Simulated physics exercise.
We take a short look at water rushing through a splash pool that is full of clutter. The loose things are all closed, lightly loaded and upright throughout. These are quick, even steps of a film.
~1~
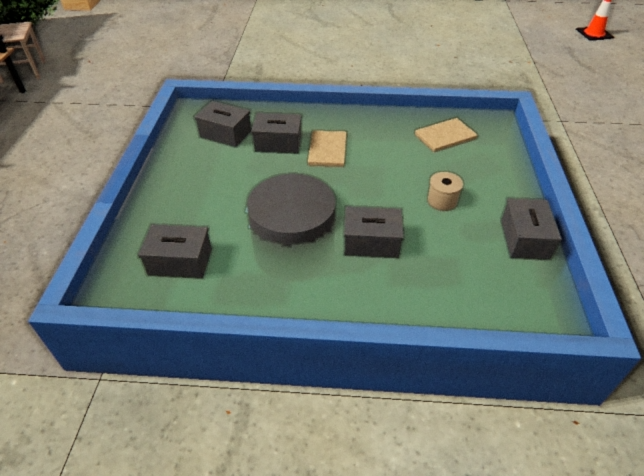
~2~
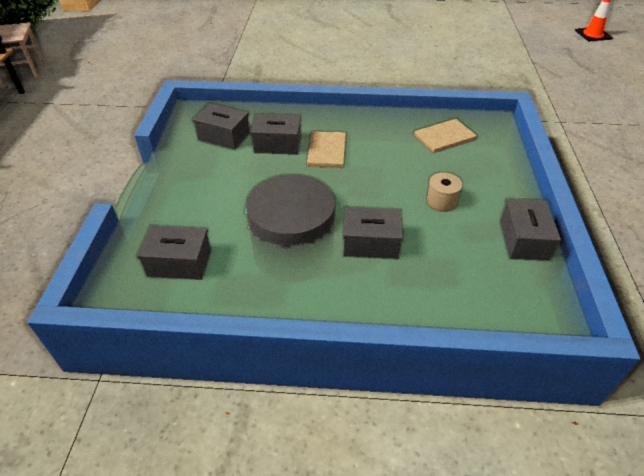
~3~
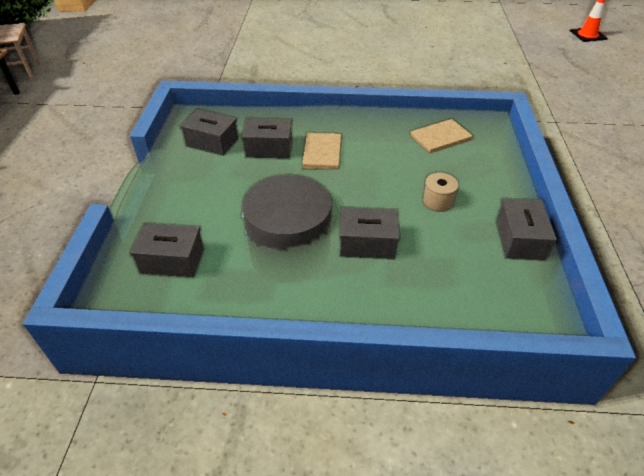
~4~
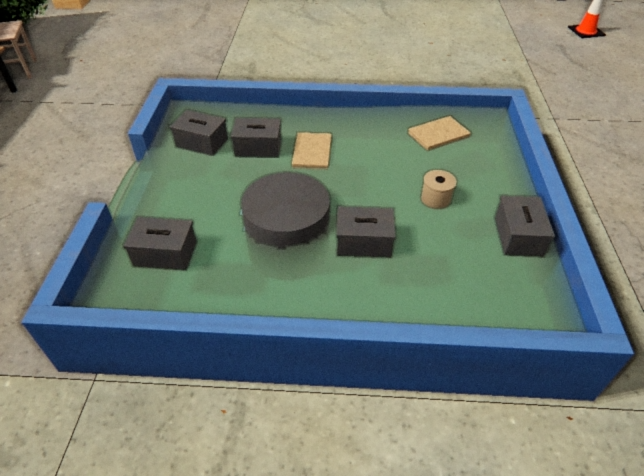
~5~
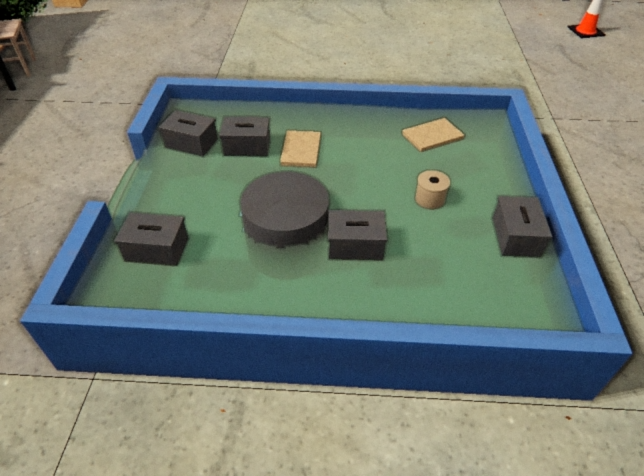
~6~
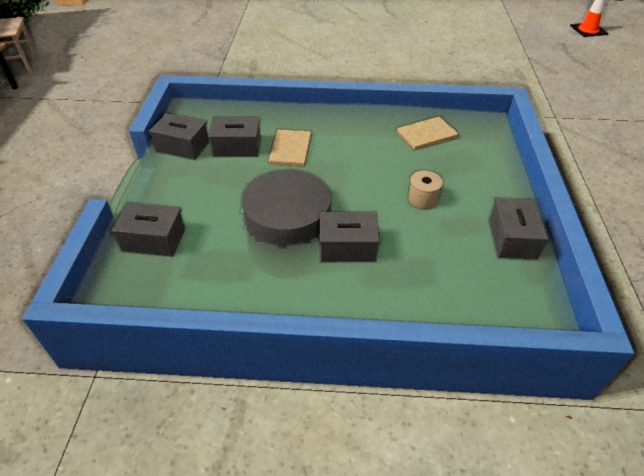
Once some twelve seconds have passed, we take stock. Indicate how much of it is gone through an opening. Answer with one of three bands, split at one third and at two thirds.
One third to two thirds.
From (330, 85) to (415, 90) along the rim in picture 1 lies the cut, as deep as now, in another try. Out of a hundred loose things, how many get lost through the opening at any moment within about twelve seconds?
Roughly 60 %.
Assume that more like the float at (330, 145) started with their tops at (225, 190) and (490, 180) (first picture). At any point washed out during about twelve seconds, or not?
Well, the first one ends up flushed out, and the second one ends up trapped.
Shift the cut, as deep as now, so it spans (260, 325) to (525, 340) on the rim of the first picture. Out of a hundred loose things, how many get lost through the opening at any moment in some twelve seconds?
Estimate: Near 60 %.
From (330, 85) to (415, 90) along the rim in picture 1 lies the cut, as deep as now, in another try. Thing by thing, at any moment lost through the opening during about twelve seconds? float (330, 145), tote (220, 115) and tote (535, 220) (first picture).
The first exits, the second exits, the third never exits.
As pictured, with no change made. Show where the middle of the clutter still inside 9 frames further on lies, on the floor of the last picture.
(372, 227).
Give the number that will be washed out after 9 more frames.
I reckon 3.
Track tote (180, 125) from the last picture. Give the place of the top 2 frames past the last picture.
Close to (152, 140).
A moment on, 0 of 8 are out; 8 afloat.
Next, 3 of 8 are out; 5 afloat.
Later, 3 of 8 are out; 5 afloat.
In the end, 4 of 8 are out; 4 afloat.
